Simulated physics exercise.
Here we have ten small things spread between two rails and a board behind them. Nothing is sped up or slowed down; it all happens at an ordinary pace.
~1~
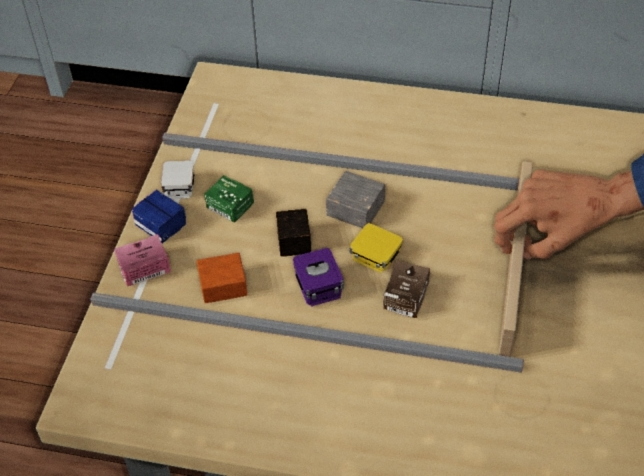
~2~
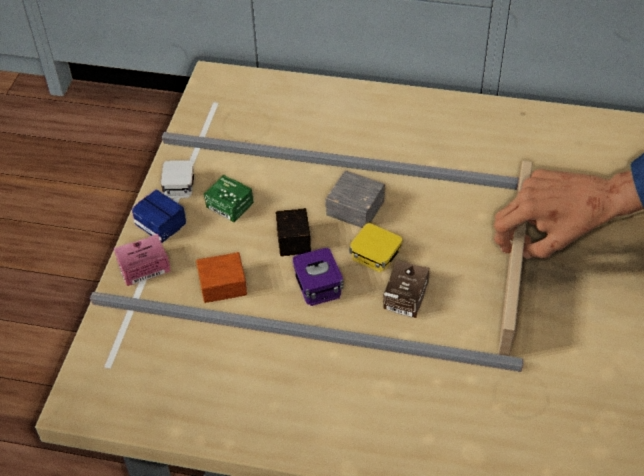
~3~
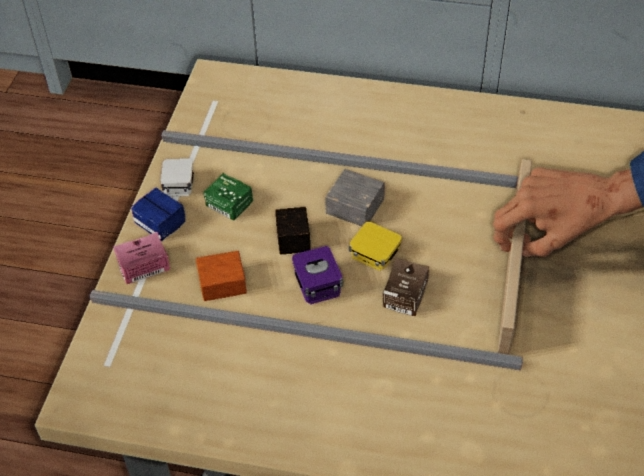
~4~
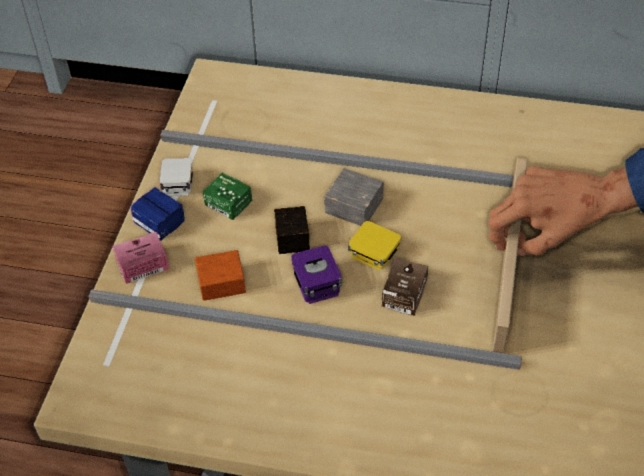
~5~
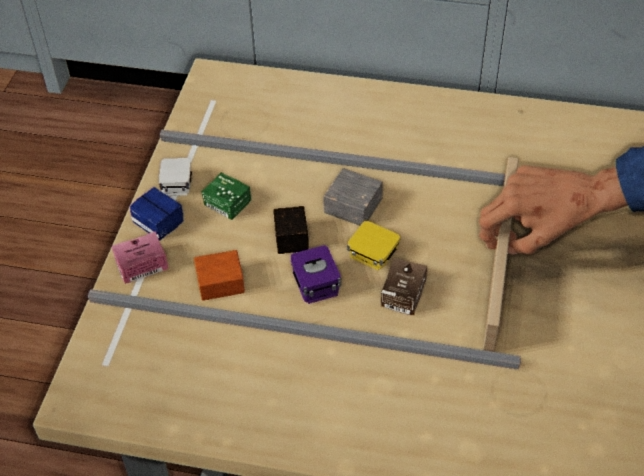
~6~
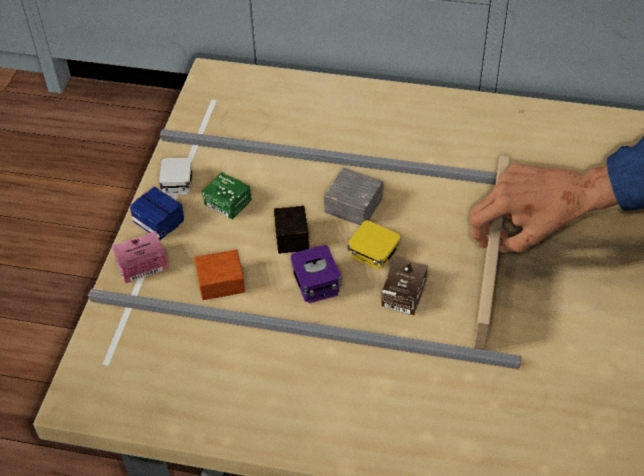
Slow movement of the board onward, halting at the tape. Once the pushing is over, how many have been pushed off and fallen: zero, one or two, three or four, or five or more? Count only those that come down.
Lost five or more.
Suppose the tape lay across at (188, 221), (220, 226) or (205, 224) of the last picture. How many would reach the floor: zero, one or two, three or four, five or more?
First three to four, then just one or two, and lastly three to four.
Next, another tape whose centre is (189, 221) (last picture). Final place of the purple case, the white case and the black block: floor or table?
Purple case stays put, white case goes off, black block stays put.
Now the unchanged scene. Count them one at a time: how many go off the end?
Taken together, the number is 7.
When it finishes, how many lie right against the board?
3 end up touching it.
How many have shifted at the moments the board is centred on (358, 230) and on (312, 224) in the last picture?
The counts are 4 and 6.
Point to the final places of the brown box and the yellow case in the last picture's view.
In the last picture, roughly (133, 247) and (143, 218).
Soon after, none off yet; blue box at rest near (157, 213); pink box at rest near (141, 257); white case at rest near (177, 177).
Then, one off so far; blue box moved about its own width near (127, 211); pink box falling near (82, 326); white case moved about its own width near (143, 173).
At rest, the number that fall off is five or more; fallen, purple case, black block, orange block, green box, white case, pink box and blue box.
